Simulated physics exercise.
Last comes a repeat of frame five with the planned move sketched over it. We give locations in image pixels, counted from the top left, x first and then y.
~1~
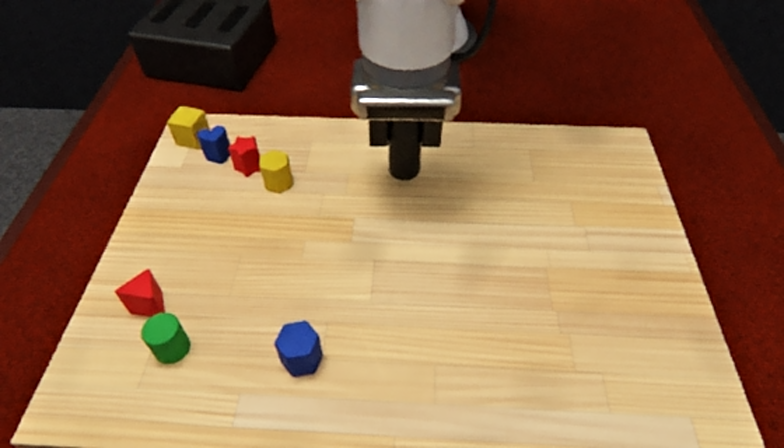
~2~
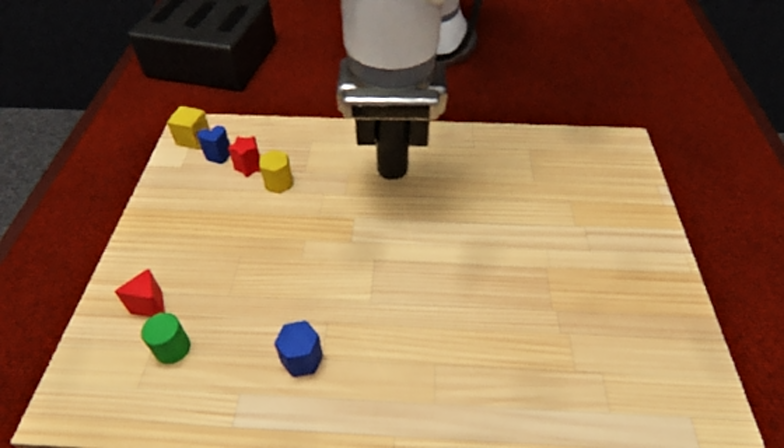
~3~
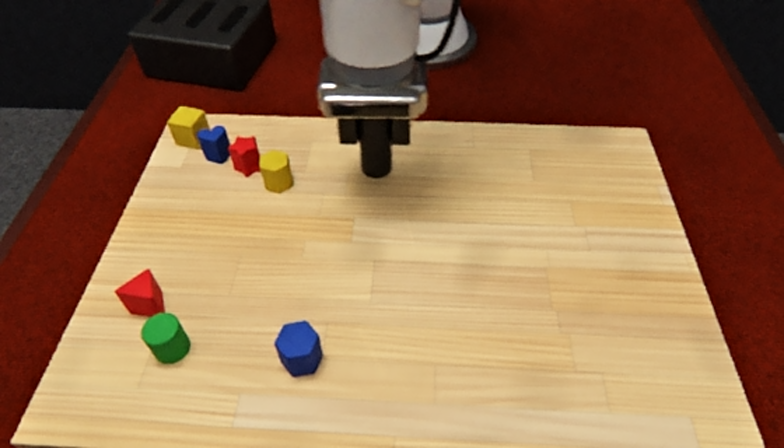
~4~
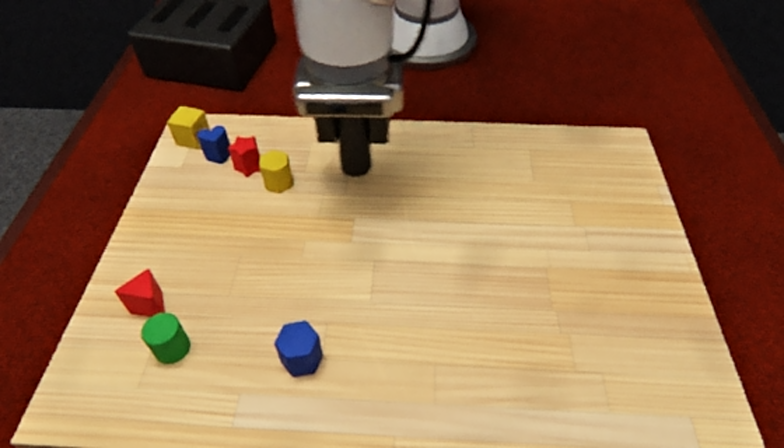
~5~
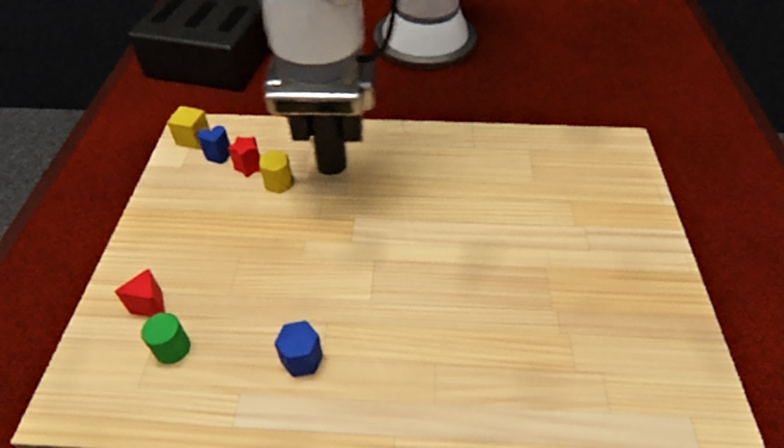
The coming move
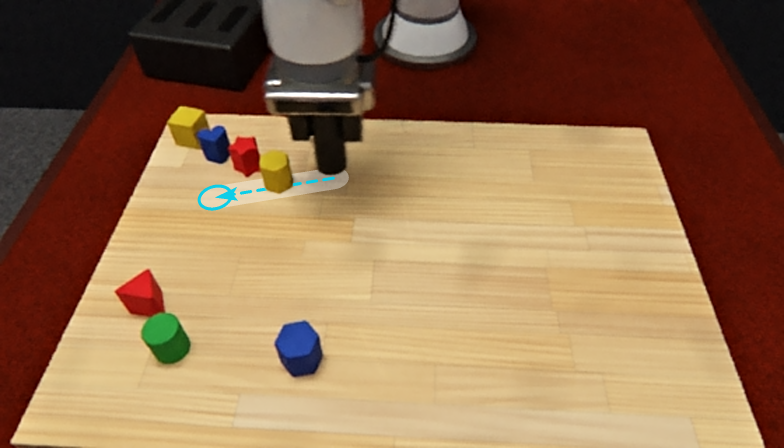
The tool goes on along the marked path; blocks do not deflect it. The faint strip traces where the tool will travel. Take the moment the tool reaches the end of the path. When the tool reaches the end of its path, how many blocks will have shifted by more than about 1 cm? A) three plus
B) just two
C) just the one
It's C.
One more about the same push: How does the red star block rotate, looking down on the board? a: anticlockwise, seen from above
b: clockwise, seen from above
The correct letter is b.
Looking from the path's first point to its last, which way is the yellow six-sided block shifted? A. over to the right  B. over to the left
A
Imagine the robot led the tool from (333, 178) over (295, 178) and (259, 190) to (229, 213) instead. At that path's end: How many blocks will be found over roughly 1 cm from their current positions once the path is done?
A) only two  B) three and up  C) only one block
C
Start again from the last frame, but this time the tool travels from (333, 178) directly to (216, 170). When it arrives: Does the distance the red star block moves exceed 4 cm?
In short: Yes.
The line goes straight from (333, 178) to (215, 197).
What follows on the original path. One third of the way, tool at (292, 171); yellow six-sided block at (260, 160).
Two thirds of the way, tool at (251, 178); red star block at (239, 143), turned 30° clockwise; yellow six-sided block at (220, 163), turned 30° clockwise.
At the end, tool at (210, 184); blue heart-shaped block unmoved; red star block at (239, 143), turned 30° clockwise; yellow six-sided block at (184, 162), turned 75° clockwise.
